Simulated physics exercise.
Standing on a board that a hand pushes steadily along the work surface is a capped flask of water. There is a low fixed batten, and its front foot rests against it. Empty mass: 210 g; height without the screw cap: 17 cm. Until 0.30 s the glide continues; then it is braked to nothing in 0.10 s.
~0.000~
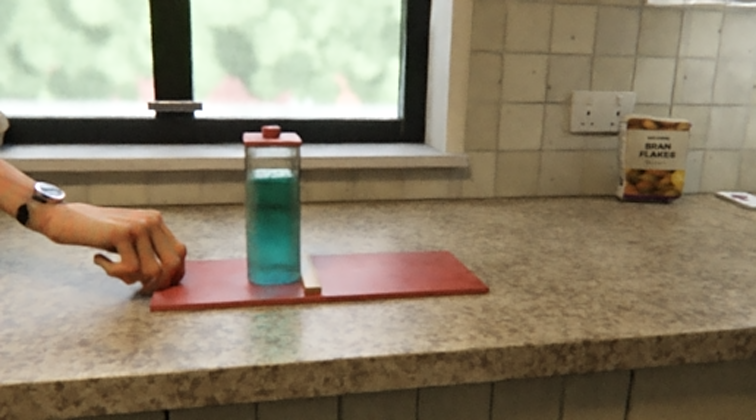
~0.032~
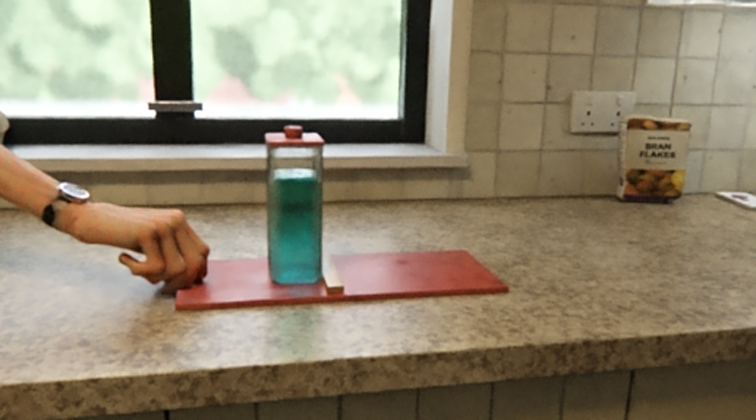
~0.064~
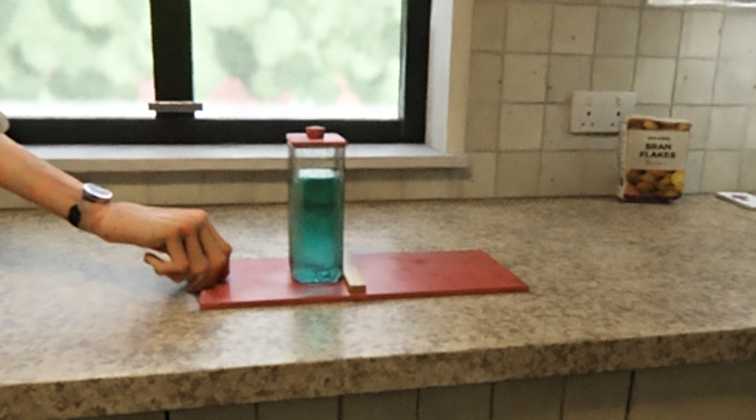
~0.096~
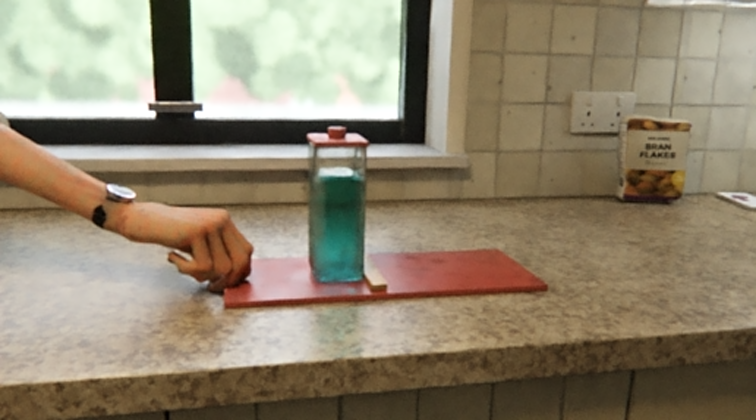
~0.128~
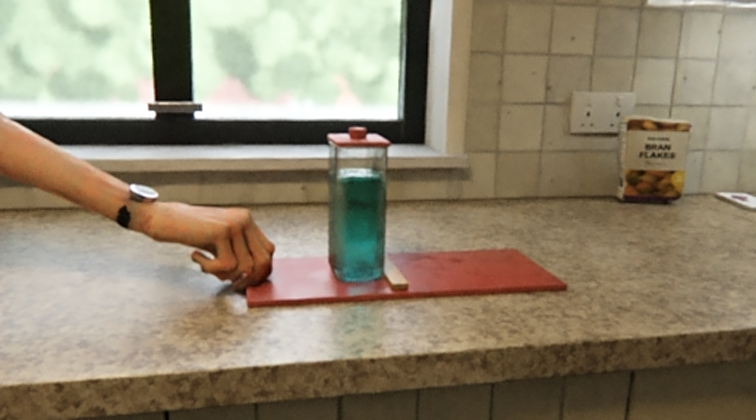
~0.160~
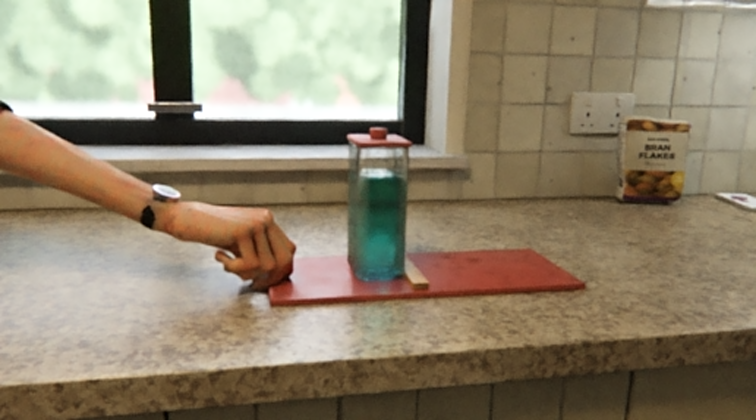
On a speckled kitchen worktop beneath a window, a capped flask of blue-green water stands on a red board, its foot against a small pale strip. A hand wearing a watch pushes the board steadily a short way to the right, and the flask rides along upright, keeping its place on it.
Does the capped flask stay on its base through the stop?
No, it tips over.
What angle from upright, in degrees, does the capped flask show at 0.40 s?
Looks like close to 12 degrees of lean.
Then, 0.40 s in, the board moves at 0.00 m/s; the capped flask leans 12°.
Then, 0.52 s in, the capped flask leans 44°.
Then, 0.68 s in, the capped flask lies on its side.
Then, 0.90 s in, the capped flask lies on its side.
Finally, the capped flask lies on its side.
